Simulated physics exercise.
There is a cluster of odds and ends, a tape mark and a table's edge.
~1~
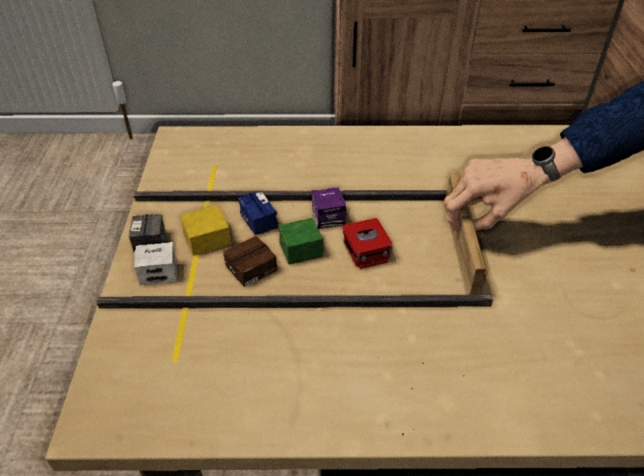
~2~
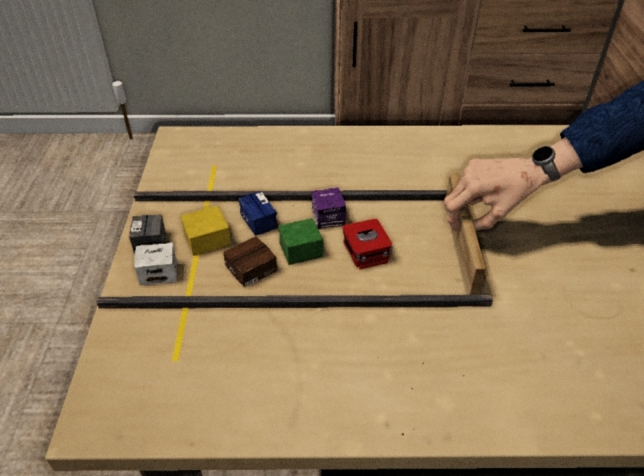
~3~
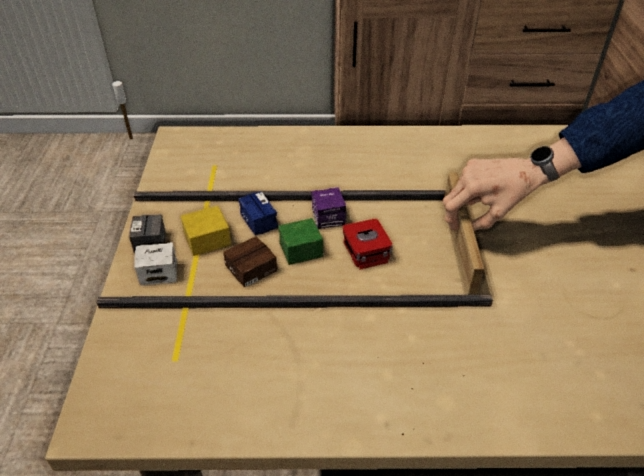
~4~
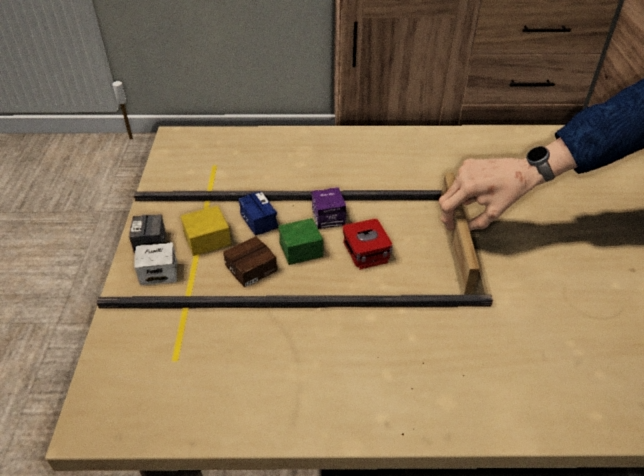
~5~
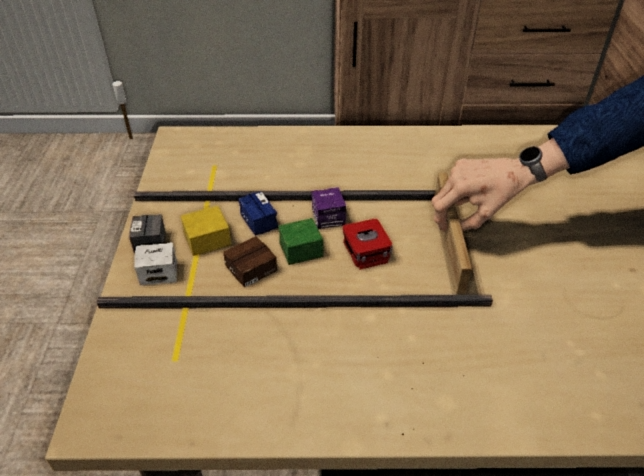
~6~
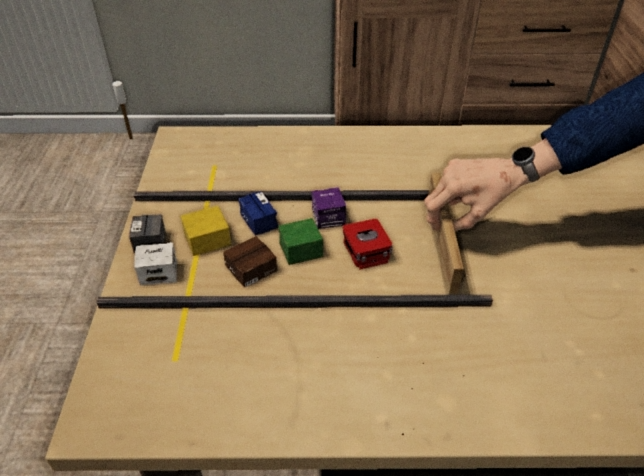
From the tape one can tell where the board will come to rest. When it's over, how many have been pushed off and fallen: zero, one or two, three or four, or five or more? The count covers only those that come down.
By the end, one or two have fallen.
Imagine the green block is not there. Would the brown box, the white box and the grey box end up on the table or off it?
Result: Brown box stays, white box stays, grey box comes off.
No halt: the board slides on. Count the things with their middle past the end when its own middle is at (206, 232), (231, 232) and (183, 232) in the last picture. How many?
By position: 2 / 1 / 2.
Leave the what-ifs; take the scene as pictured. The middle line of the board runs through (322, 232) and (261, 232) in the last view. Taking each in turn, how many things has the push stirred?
Well, it's 4 at the first one and 7 at the second.
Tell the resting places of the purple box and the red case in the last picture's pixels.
Near (189, 207) and (178, 242).
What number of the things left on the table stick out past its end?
Overhanging ones - 0.
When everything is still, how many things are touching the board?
3 touch it.
Soon after, none off yet; grey box at rest near (148, 233); white box at rest near (156, 264); yellow block at rest near (206, 230).
By the end, the number that fall off is one or two; fallen, yellow block and grey box.
